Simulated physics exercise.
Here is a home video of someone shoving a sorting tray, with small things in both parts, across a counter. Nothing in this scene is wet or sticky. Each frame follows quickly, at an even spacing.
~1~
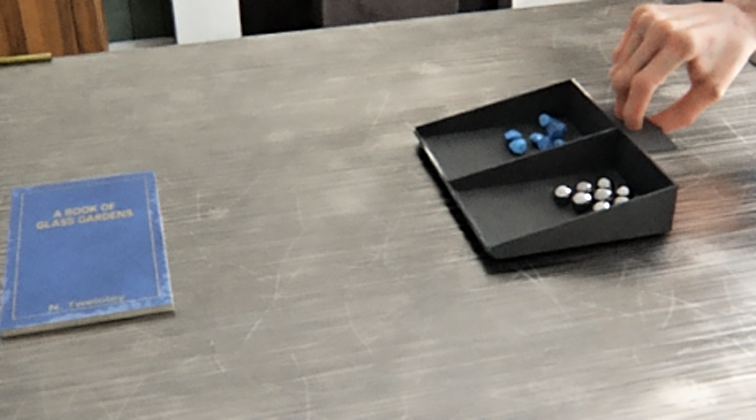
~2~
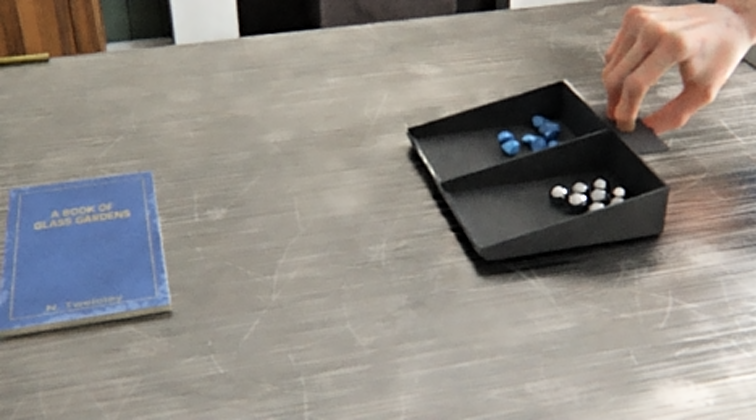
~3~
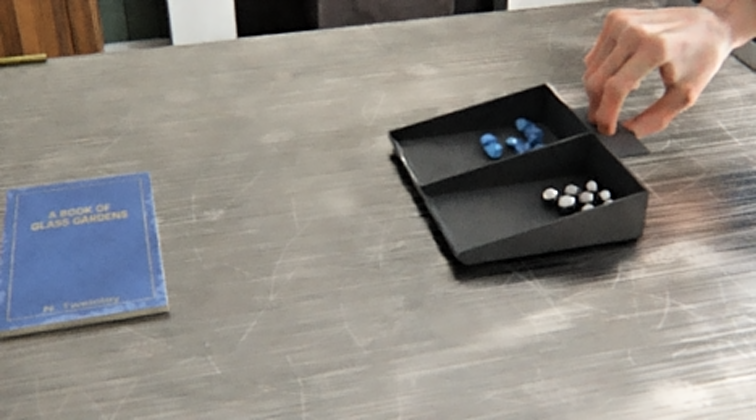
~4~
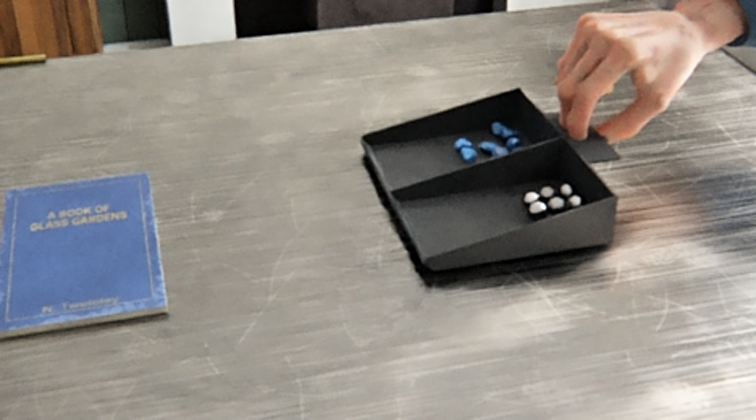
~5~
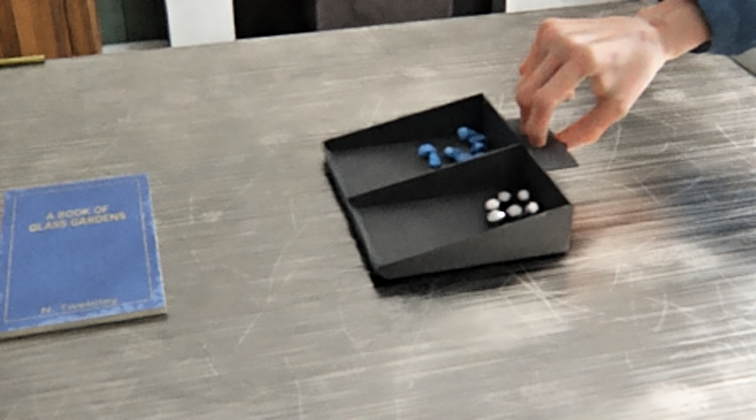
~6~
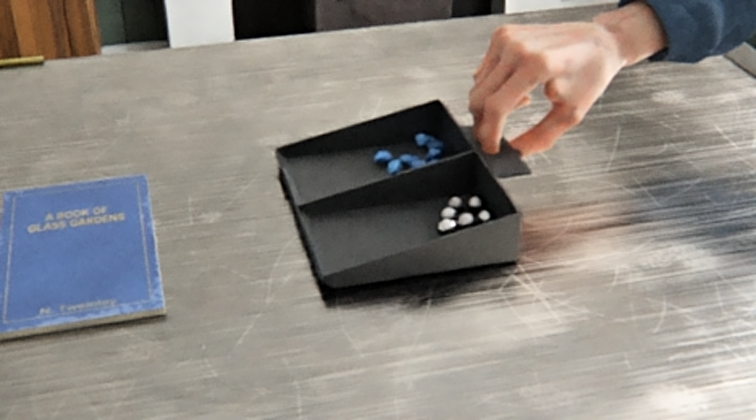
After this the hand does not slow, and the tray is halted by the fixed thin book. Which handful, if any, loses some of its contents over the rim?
Near handful: Loses some; far handful: Loses none.
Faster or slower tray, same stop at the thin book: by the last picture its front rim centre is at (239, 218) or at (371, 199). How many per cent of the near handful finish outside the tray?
Around 80 % and around 0 %.
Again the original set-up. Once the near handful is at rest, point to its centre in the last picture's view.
About (87, 278), in pixels of the final view.
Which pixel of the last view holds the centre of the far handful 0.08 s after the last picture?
Close to (360, 171).
Then, 0.08 s on from there, tray still sliding, front rim near (227, 219); near handful all inside; far handful all inside.
Then, 0.26 s on from there, tray stopped at the thin book; near handful all inside, moved towards the front rim; far handful all inside, moved towards the front rim.
Then, 0.47 s on from there, tray stopped at the thin book; near handful near half out of the tray; far handful all inside, moved towards the front rim.
In the end, tray stopped at the thin book; near handful near half out of the tray; far handful all inside, moved towards the front rim.
